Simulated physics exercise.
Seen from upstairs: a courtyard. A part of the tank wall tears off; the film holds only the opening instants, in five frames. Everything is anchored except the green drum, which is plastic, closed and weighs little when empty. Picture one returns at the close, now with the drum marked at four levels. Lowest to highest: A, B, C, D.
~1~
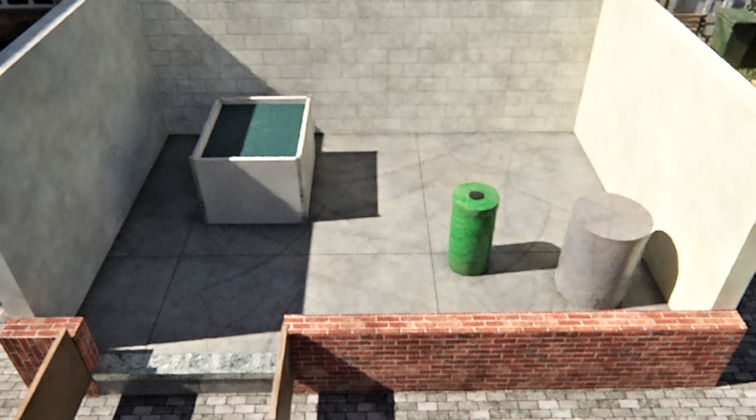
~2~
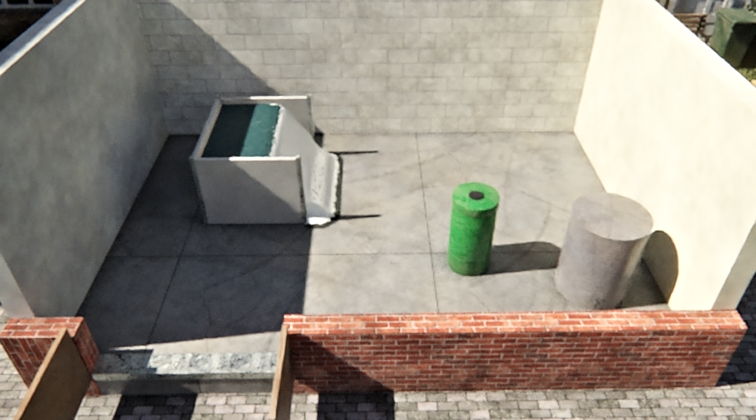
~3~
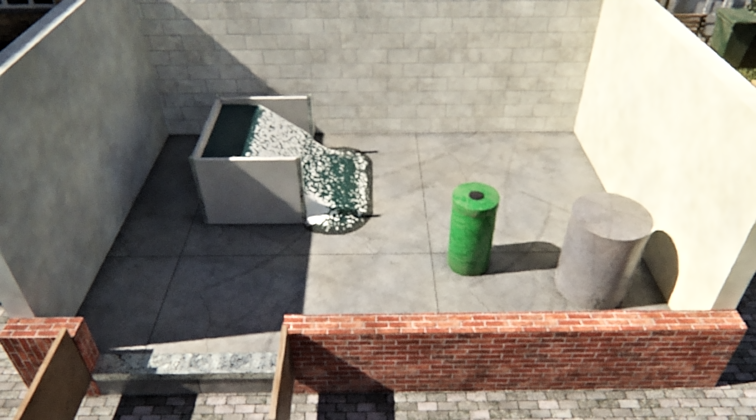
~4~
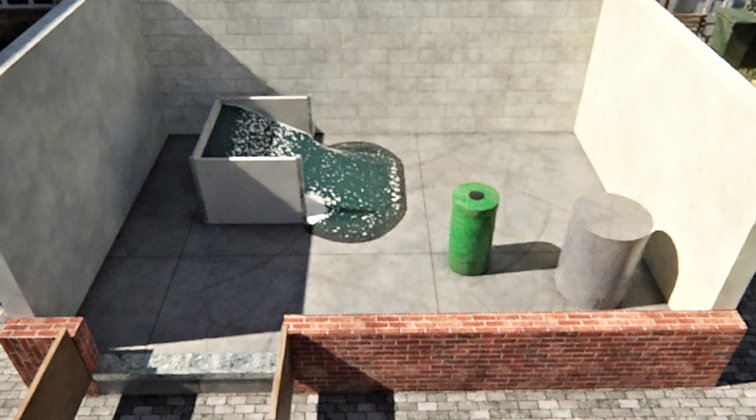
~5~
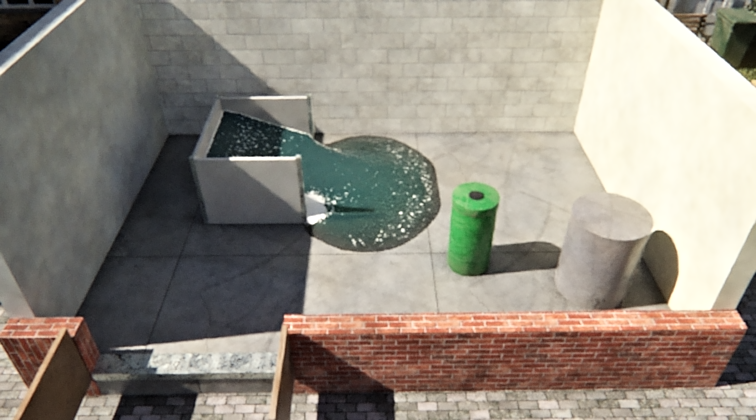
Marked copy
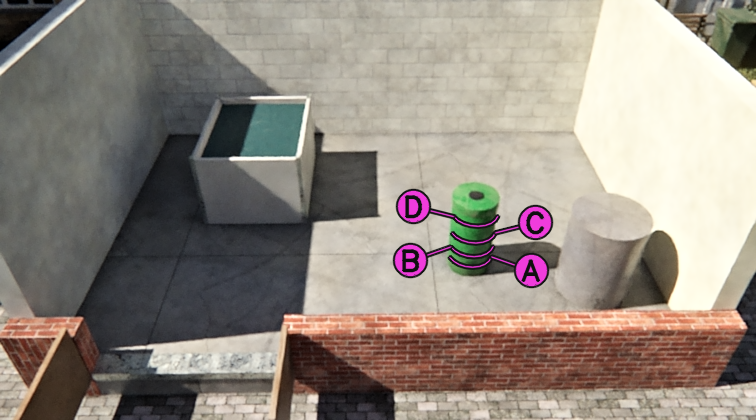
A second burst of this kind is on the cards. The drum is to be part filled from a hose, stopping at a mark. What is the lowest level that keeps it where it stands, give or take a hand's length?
The limit is B.
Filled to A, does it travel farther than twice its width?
No, less.
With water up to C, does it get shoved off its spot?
No.
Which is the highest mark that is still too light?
A.
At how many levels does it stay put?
Three of the four.
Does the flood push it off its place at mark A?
Yes.
On the marked copy, A at (472, 267); B at (474, 256); C at (475, 243); D at (478, 226); from the bottom up A, B, C, D.
If A is chosen, it is pushed about its own width away.
If B is chosen, it does not move.
If C is chosen, it does not move.
If D is chosen, it does not move.
